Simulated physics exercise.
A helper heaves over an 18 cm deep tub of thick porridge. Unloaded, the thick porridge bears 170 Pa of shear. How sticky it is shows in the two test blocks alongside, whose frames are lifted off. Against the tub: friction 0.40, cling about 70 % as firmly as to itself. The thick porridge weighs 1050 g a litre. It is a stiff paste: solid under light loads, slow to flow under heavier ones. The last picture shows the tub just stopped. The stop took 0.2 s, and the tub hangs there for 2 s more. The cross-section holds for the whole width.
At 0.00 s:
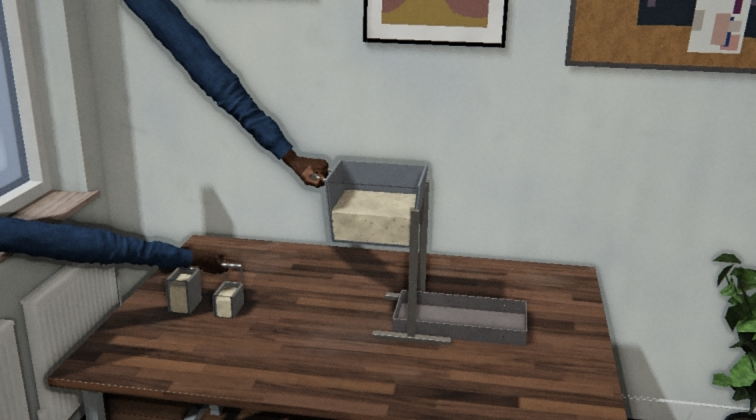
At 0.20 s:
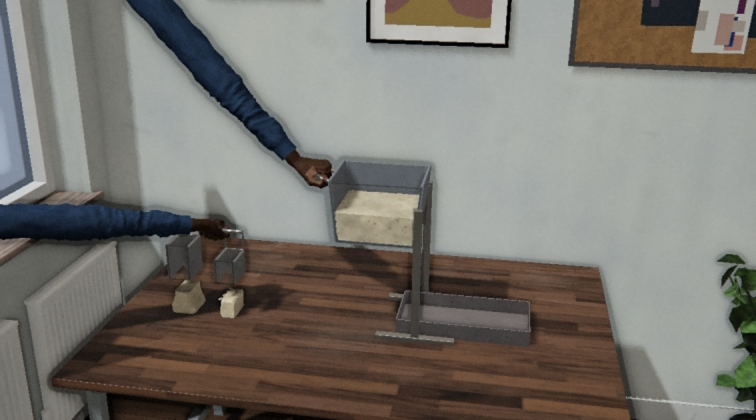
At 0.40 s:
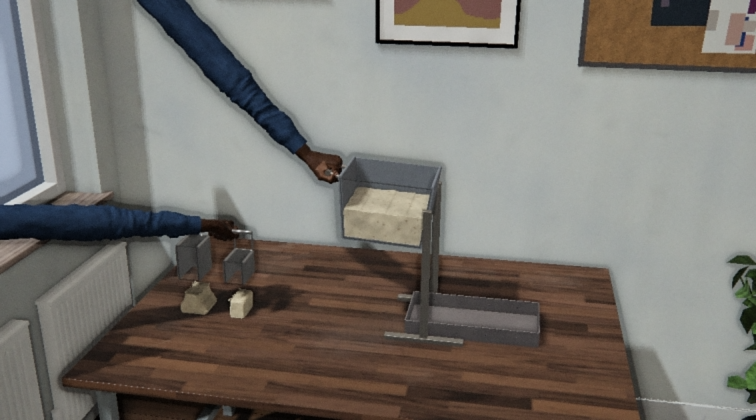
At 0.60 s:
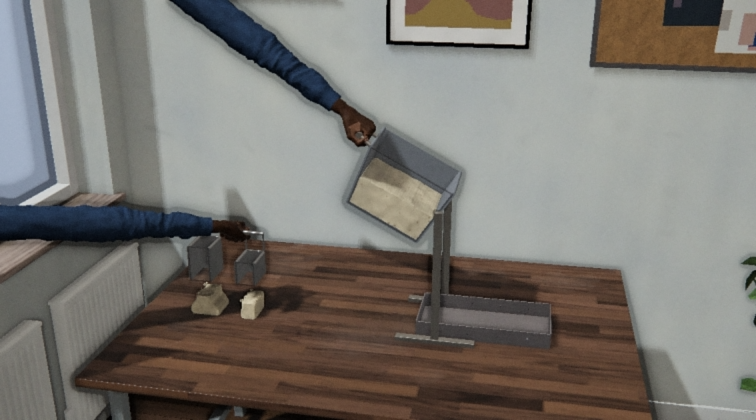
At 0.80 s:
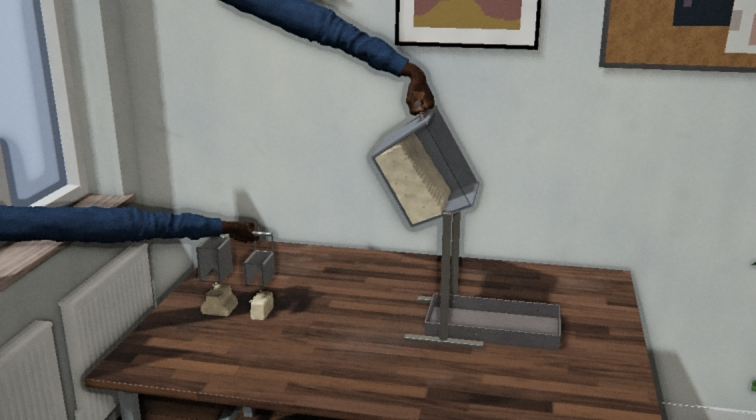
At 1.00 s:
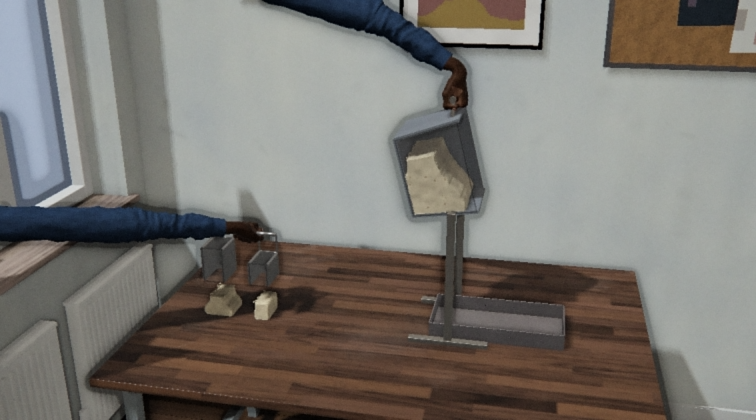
A hand tilts a grey tub of thick porridge steeply to the right above a tray.
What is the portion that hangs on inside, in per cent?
It comes to some 79 %.
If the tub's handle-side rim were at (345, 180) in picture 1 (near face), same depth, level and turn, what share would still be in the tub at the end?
In that case some 100 per cent.
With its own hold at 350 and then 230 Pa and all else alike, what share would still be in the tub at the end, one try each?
In that order: 100 %, 100 %.
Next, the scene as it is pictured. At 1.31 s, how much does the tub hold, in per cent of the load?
About 85 %.
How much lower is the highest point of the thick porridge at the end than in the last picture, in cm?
About 7 cm.
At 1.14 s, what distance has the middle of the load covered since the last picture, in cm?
Some 4 cm.
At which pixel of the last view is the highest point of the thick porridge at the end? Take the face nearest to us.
Around (433, 180).
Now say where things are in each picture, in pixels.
Handle-side rim at (328, 181), tilt 0 degrees; highest point of the thick porridge at (371, 214); test blocks 9.7 cm, 6.3 cm high (left to right), in the first frame.
Handle-side rim at (331, 182), tilt 0 degrees; highest point of the thick porridge at (374, 215); test blocks 8.0 cm, 6.1 cm high (left to right), in the second frame.
Handle-side rim at (342, 178), tilt 3 degrees; highest point of the thick porridge at (348, 209); test blocks 7.3 cm, 6.1 cm high (left to right), in the third frame.
Handle-side rim at (373, 147), tilt 28 degrees; highest point of the thick porridge at (364, 178); test blocks 7.1 cm, 6.0 cm high (left to right), in the fourth frame.
Handle-side rim at (427, 124), tilt 60 degrees; highest point of the thick porridge at (398, 146); test blocks 7.1 cm, 6.0 cm high (left to right), in the fifth frame.
Handle-side rim at (458, 123), tilt 76 degrees; highest point of the thick porridge at (431, 155); test blocks 7.1 cm, 6.0 cm high (left to right), in the sixth frame.
By 1.14 s, the tub is at 76 degrees and holds 97 %.
By 1.31 s, the tub is at 76 degrees and holds 86 %.
By 1.48 s, the tub is at 76 degrees and holds 81 %.
By 1.65 s, the tub is at 76 degrees and holds 79 %.
By 3.00 s, at the end, the tub is at 76 degrees and holds 79 %.
